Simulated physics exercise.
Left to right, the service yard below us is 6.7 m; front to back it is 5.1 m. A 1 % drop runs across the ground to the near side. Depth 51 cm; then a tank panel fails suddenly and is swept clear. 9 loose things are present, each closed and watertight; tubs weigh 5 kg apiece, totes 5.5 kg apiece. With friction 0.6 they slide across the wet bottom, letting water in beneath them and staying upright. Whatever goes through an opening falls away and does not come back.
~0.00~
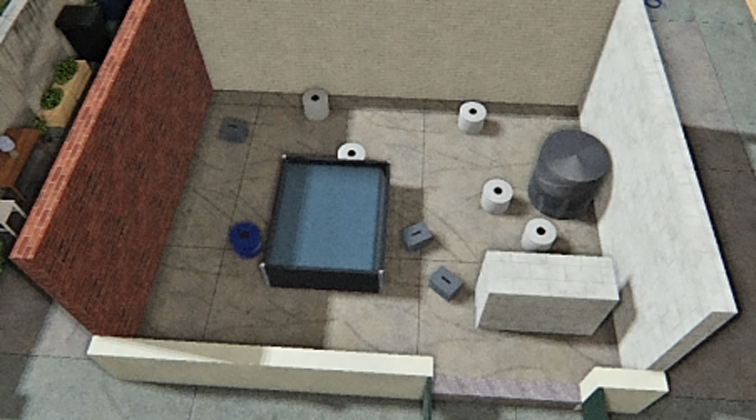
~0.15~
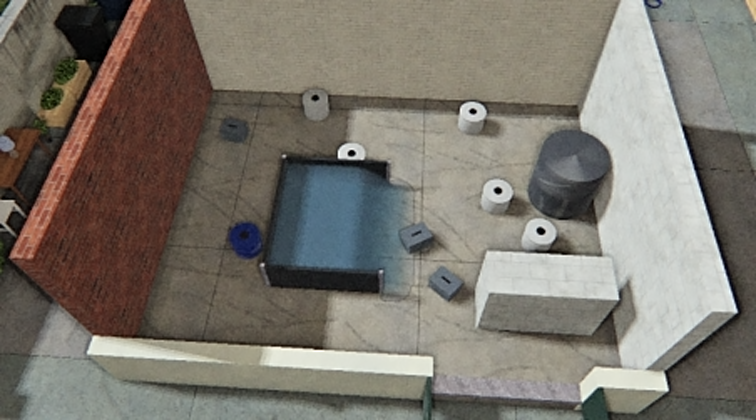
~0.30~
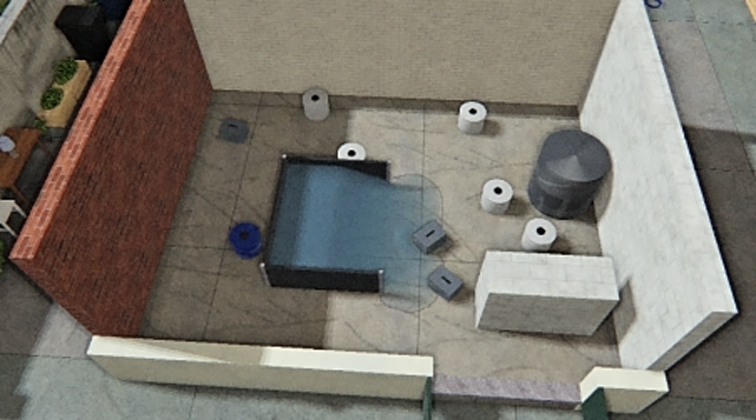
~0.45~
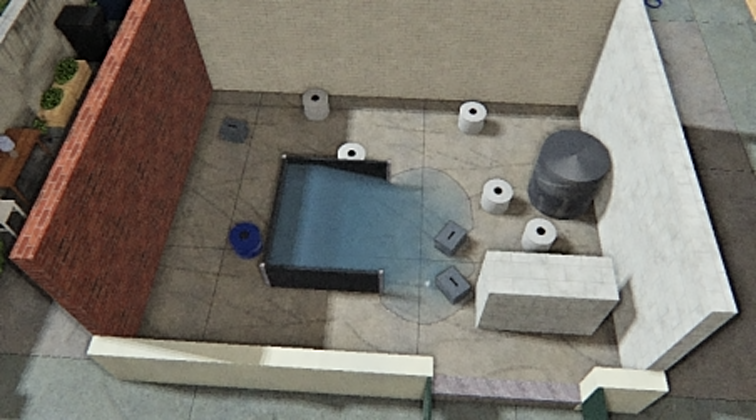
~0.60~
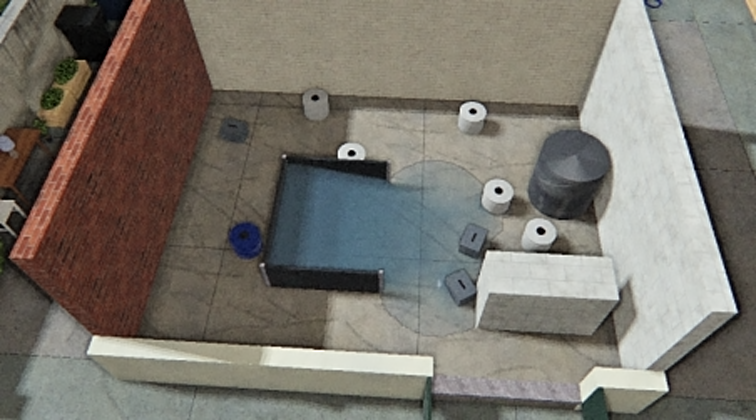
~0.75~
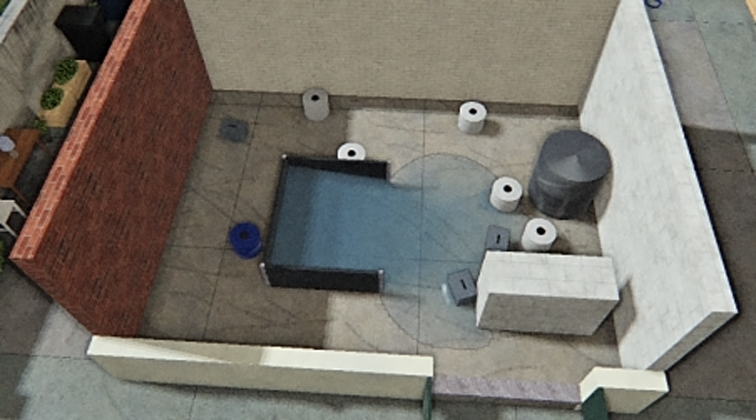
In a walled yard, water poured out of the open right side of a dark-framed pool and spread across the paving, pushing two gray blocks to the right before a white cylinder shifted slightly.
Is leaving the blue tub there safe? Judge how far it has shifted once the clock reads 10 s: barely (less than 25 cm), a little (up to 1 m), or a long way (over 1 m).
It has shifted barely.
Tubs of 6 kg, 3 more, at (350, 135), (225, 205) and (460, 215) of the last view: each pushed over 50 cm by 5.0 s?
Lab note - in order: Below threshold / below threshold / above threshold.
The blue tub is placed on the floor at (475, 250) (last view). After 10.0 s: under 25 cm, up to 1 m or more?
It goes a long way.
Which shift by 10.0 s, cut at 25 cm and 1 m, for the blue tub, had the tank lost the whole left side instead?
The blue tub is swept a long way.
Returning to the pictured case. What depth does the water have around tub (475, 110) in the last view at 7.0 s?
Depth: Near 3 cm.
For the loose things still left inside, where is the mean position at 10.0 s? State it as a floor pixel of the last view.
Mean floor pixel: About (269, 161).
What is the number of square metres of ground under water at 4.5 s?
Roughly 19 m2.
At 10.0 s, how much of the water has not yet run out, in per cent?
Somewhere near 74 percent, give or take.
After 2.0 s the blue tub is near (244, 235), 0.0 m from its start, aground; 0 of 9 are out; 4 afloat.
After 4.5 s the blue tub is near (244, 235), 0.0 m from its start, aground; 1 of 9 are out; 4 afloat.
After 7.0 s the blue tub is near (244, 235), 0.0 m from its start, aground; 2 of 9 are out; 2 afloat.
After 10.0 s the blue tub is near (244, 235), 0.0 m from its start, aground; 2 of 9 are out; 2 afloat.
